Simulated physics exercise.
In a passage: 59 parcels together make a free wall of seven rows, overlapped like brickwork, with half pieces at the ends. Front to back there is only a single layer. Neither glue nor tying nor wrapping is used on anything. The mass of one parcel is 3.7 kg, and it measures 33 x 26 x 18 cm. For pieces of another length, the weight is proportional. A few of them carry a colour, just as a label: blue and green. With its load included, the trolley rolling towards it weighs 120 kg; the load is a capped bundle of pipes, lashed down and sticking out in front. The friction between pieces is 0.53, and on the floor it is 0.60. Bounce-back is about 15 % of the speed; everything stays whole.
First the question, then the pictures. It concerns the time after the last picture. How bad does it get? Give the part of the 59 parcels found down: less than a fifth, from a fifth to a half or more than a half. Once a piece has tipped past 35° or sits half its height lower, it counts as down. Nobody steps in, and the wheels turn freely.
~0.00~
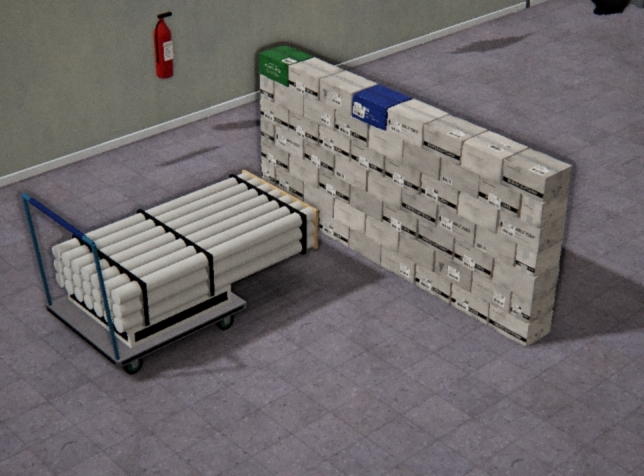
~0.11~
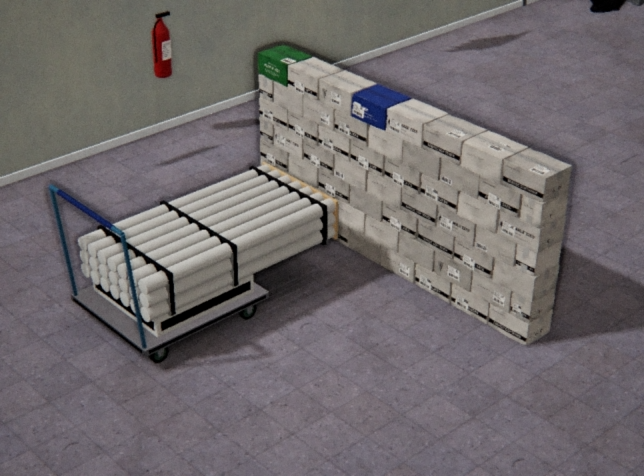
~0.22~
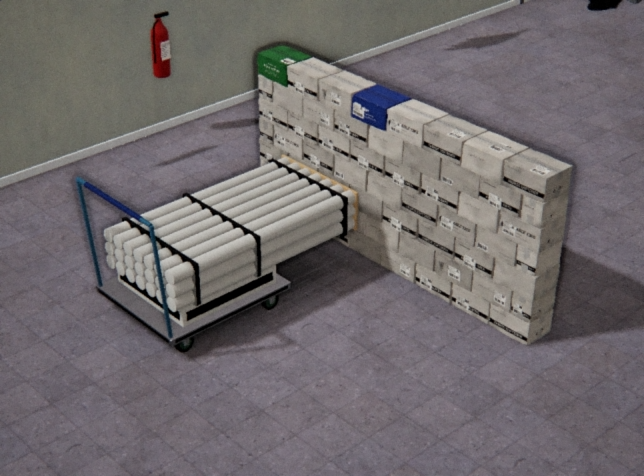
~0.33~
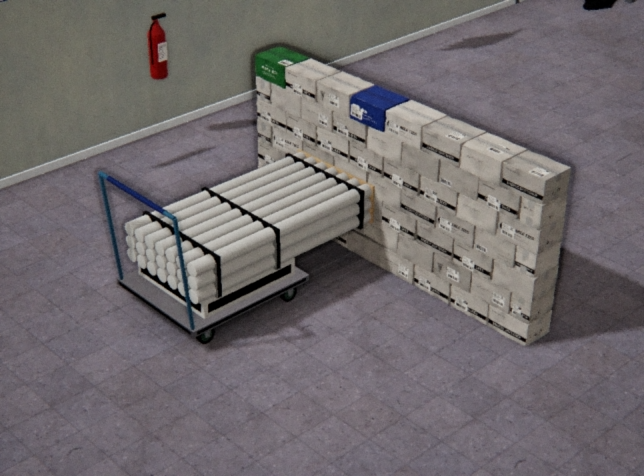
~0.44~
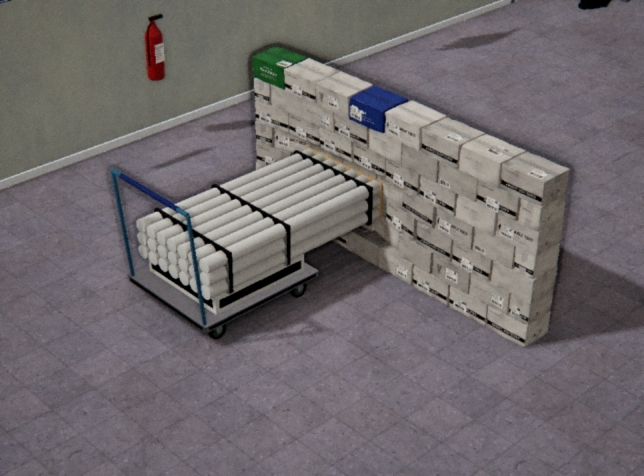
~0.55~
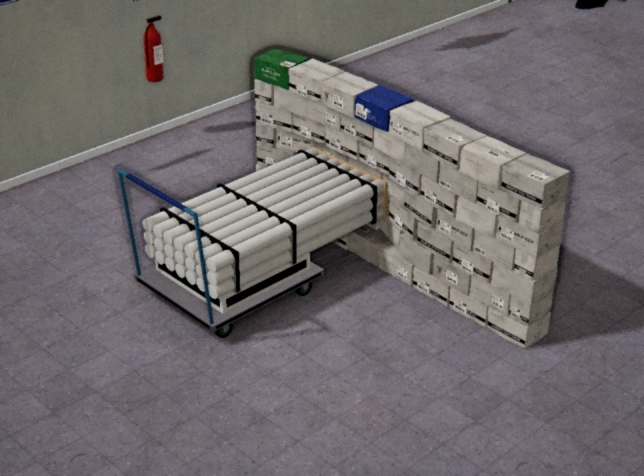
By the end, beyond one half of them are down.
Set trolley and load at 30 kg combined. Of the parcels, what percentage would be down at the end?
I'd guess something like 0 per cent of them end down.
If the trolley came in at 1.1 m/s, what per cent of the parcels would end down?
I'd expect something near 0 per cent to go down.
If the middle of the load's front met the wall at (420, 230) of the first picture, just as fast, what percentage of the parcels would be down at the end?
60 per cent.
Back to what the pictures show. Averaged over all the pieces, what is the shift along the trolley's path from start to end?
On average the pieces move some 60 cm.
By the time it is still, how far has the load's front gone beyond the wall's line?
20 cm past it.
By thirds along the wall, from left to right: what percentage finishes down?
Left 90 %, middle 80 %, right 20 %.
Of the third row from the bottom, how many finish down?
The tally comes to 5.
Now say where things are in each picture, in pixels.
In the first picture (pixels give the middle of a visible side; the camera moves round a little), load (311, 224) 53 cm short of the wall; green parcel (273, 70); blue parcel (369, 112); none has stirred.
The second picture shows load (332, 215) 34 cm short of the wall; green parcel (272, 70).
The third picture shows load (352, 207) 16 cm short of the wall; green parcel (272, 70).
The fourth picture shows load (368, 200) 18 mm into the wall's line; blue parcel (367, 114); movement in 10 of them.
The fifth picture shows load (377, 197) 12 cm into the wall's line; blue parcel (366, 116) 3° from how it stood; steepest lean 4°, the parcel at (344, 83); movement in 28 of them.
The sixth picture shows load (381, 195) 17 cm into the wall's line; blue parcel (371, 114) 8 cm from its place; green parcel (271, 74) 33 mm from its place; movement in 38 of them.
After 1.22 s, load 22 cm past the wall's line, stopped; none of the 59 parcels down, 40 disturbed; green parcel 24° from how it stood, 56 mm lower; blue parcel 23° from how it stood.
After 1.66 s, load 22 cm past the wall's line, stopped; 36 of the 59 parcels down; green parcel on its side; blue parcel 69° from how it stood, 65 cm lower.
In the end (4.5 s), load 22 cm past the wall's line, stopped; 36 of the 59 parcels down; blue parcel upside down; green parcel on its side. That is 61 per cent. From the last view, middles, blue parcel near (621, 180), green parcel near (405, 129).
